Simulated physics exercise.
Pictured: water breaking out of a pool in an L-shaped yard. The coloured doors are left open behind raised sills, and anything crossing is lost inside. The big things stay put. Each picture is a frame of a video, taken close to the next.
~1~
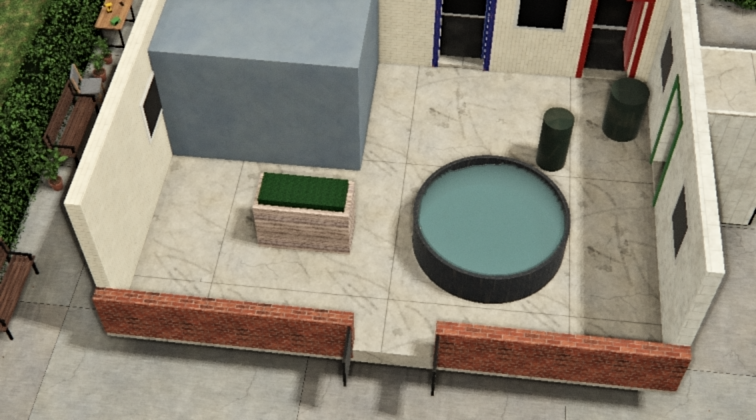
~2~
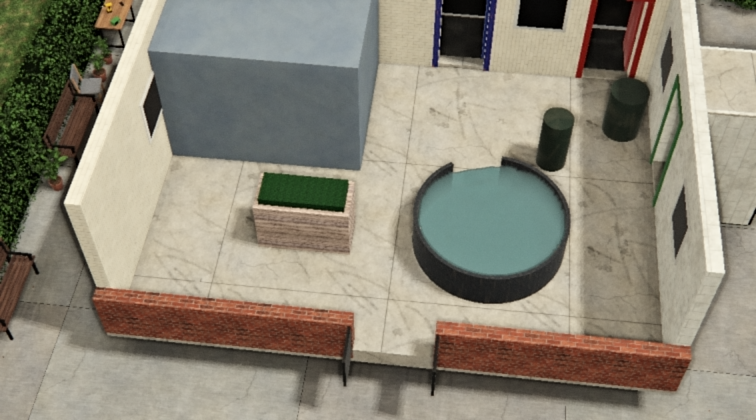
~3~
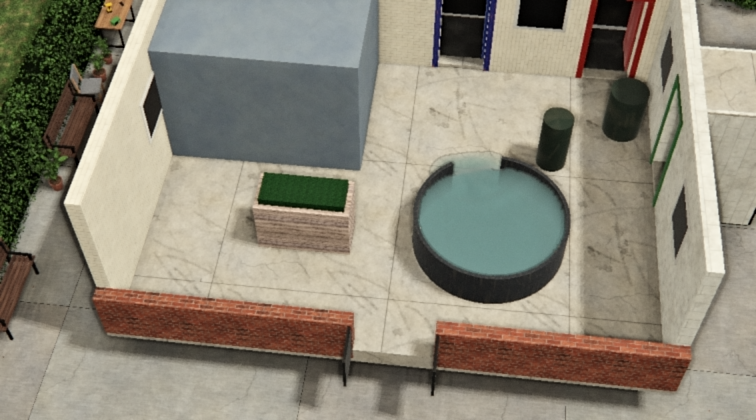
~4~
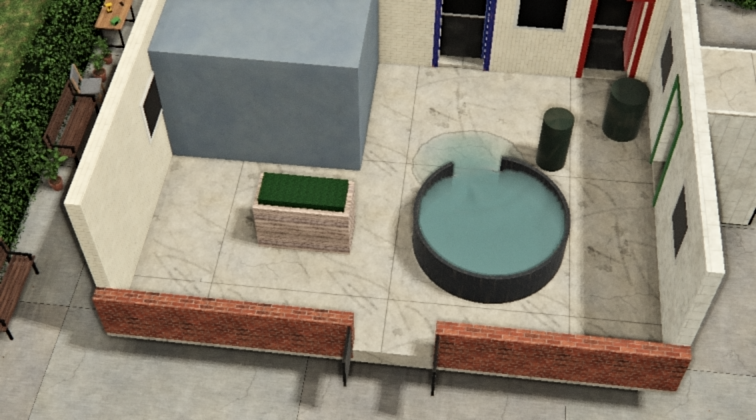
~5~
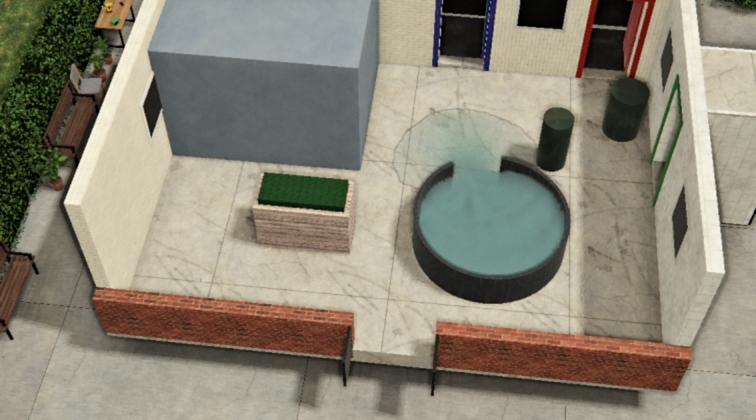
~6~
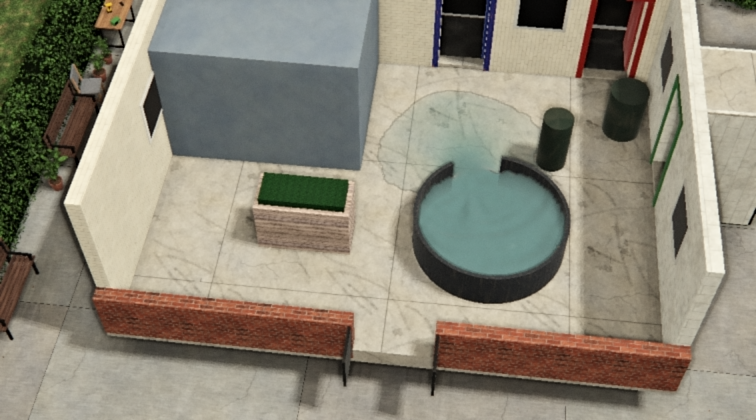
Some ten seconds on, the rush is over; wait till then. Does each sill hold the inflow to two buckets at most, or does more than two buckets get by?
As I see it, the blue door is going to be over the line; the green door is going to be at or under the line; the red door is going to be over the line.
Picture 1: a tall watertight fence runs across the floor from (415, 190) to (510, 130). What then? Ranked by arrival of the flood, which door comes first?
The door marked red, I think.
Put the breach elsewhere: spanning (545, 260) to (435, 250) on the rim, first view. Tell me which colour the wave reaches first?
My answer is the one in green.
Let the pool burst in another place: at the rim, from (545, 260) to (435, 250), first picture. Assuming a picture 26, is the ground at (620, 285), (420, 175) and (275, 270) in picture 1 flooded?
Taken one by one: Sodden, then unaffected, then sodden.
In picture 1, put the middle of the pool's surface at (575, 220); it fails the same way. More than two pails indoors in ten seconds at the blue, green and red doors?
Lab note - blue door crosses the line; green door crosses the line; red door crosses the line.
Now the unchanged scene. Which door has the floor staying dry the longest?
The green door.
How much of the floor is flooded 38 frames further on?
It comes to 50 per cent.
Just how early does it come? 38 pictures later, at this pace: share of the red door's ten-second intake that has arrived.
Close to 30 percent.
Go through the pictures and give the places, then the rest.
The first frame shows the round pool at (491, 217) is whole and still.
In the second frame, the front is at a hidden place, out from the gap on the round pool's far side.
In the third frame, the front is at (438, 163), out from the gap on the round pool's far side.
In the fourth frame, the front is at (437, 139), out from the gap on the round pool's far side.
In the fifth frame, the front is at (440, 114), out from the gap on the round pool's far side.
In the sixth frame, water pours out on the round pool's far side and has run to (436, 95).
A moment on, water covers 25 % of the floor; the blue door under two buckets in, the green door not reached, the red door not reached.
Next, water covers 25 % of the floor; the blue door far over two buckets in, the green door not reached, the red door wet at the sill, nothing in.
Then, water covers 30 % of the floor; the blue door far over two buckets in, the green door not reached, the red door under two buckets in.
Later, water covers 50 % of the floor; the blue door far over two buckets in, the green door wet at the sill, nothing in, the red door over two buckets in.
In the end, water covers 80 % of the floor; the blue door far over two buckets in, the green door wet at the sill, nothing in, the red door far over two buckets in.
